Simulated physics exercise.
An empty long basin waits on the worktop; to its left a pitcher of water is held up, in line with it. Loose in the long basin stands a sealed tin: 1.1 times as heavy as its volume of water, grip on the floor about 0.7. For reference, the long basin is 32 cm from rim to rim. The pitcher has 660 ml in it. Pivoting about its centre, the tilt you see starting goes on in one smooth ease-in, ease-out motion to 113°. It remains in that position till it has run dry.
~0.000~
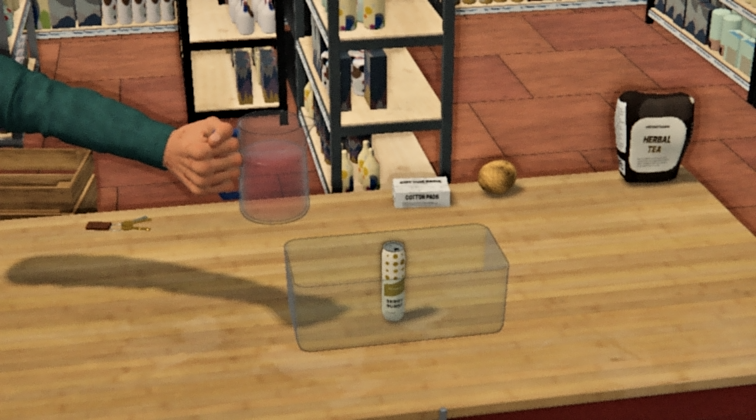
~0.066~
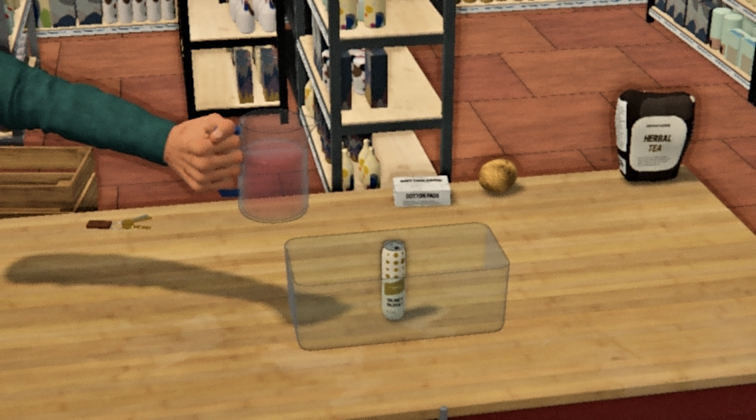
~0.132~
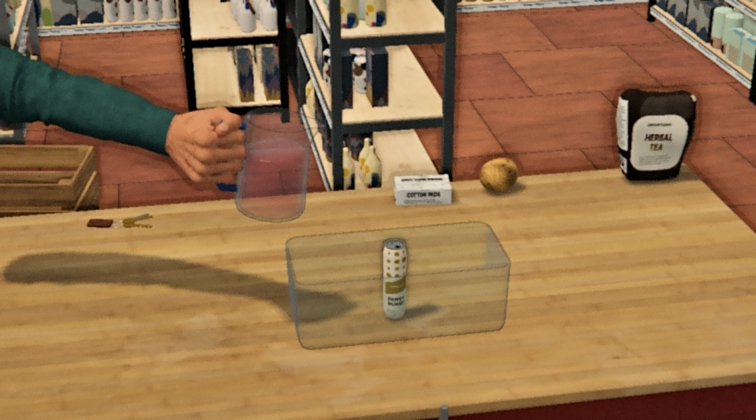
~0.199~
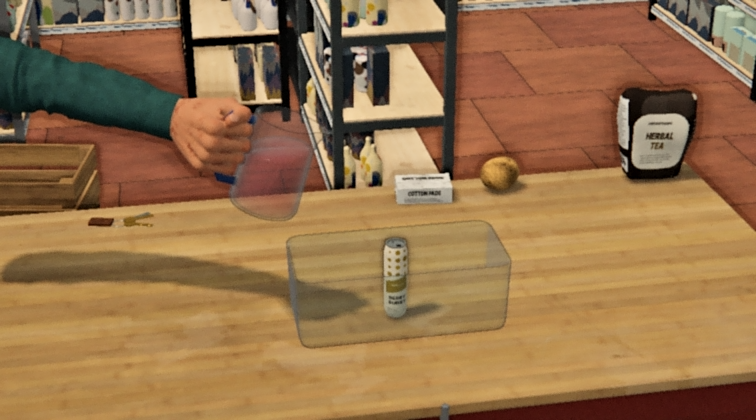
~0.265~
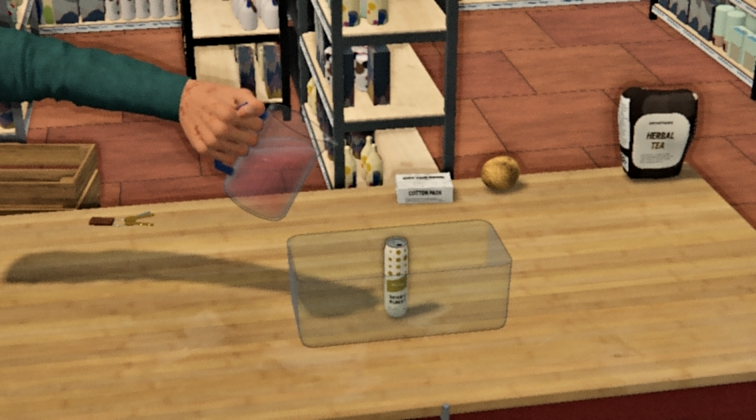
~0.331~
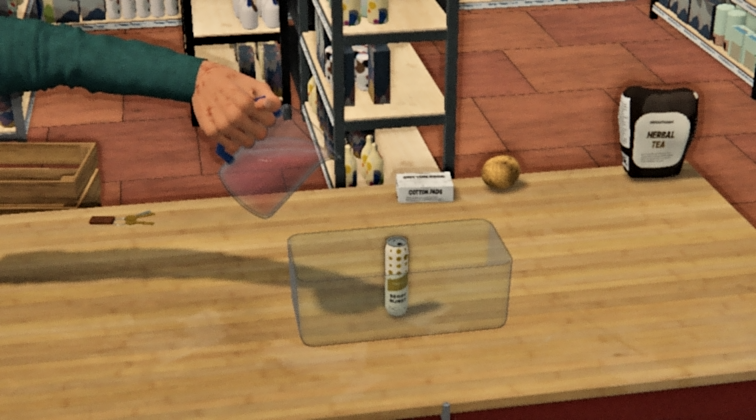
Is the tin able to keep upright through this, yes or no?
Yes, it remains upright.
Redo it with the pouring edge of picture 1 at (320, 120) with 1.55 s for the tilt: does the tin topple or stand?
After that, the tin stays vertical.
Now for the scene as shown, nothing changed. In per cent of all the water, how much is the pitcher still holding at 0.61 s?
Roughly 66 %.
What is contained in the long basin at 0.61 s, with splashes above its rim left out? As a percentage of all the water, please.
Roughly 10 percent.
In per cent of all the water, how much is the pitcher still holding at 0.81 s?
Near 16 in a hundred.
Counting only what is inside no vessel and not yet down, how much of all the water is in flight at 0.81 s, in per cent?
20 per cent, roughly.
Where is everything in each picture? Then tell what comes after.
In the first frame, it leans 0°; its right rim is at (318, 120); the water meets the walls at (240, 152) and (303, 148); the long basin's rim runs from (289, 265) to (498, 246); the tin's top is at (393, 250).
In the second frame, it leans 2°; its right rim is at (320, 121); the water meets the walls at (241, 151) and (305, 147).
In the third frame, it leans 8°; its right rim is at (325, 124); the water meets the walls at (244, 151) and (307, 146).
In the fourth frame, it leans 18°; its right rim is at (332, 131); the water meets the walls at (242, 156) and (311, 145).
In the fifth frame, it leans 31°; its right rim is at (338, 143); the water meets the walls at (237, 162) and (317, 146).
In the sixth frame, it leans 45°; its right rim is at (341, 157); the water meets the walls at (225, 165) and (328, 149).
By 0.61 s the tilt is 102° and 66 per cent is still to pour; the tin stands where it began.
By 0.81 s the tilt is 113° and 17 per cent is still to pour; the tin stands where it began.
By 1.03 s the tilt is 113° and 2 per cent is still to pour; the tin stands 1 cm from where it began.
By 1.26 s the tilt is 113° and 0 per cent is still to pour; the tin stands 1 cm from where it began.
At rest the tin stands 1 cm from where it began.
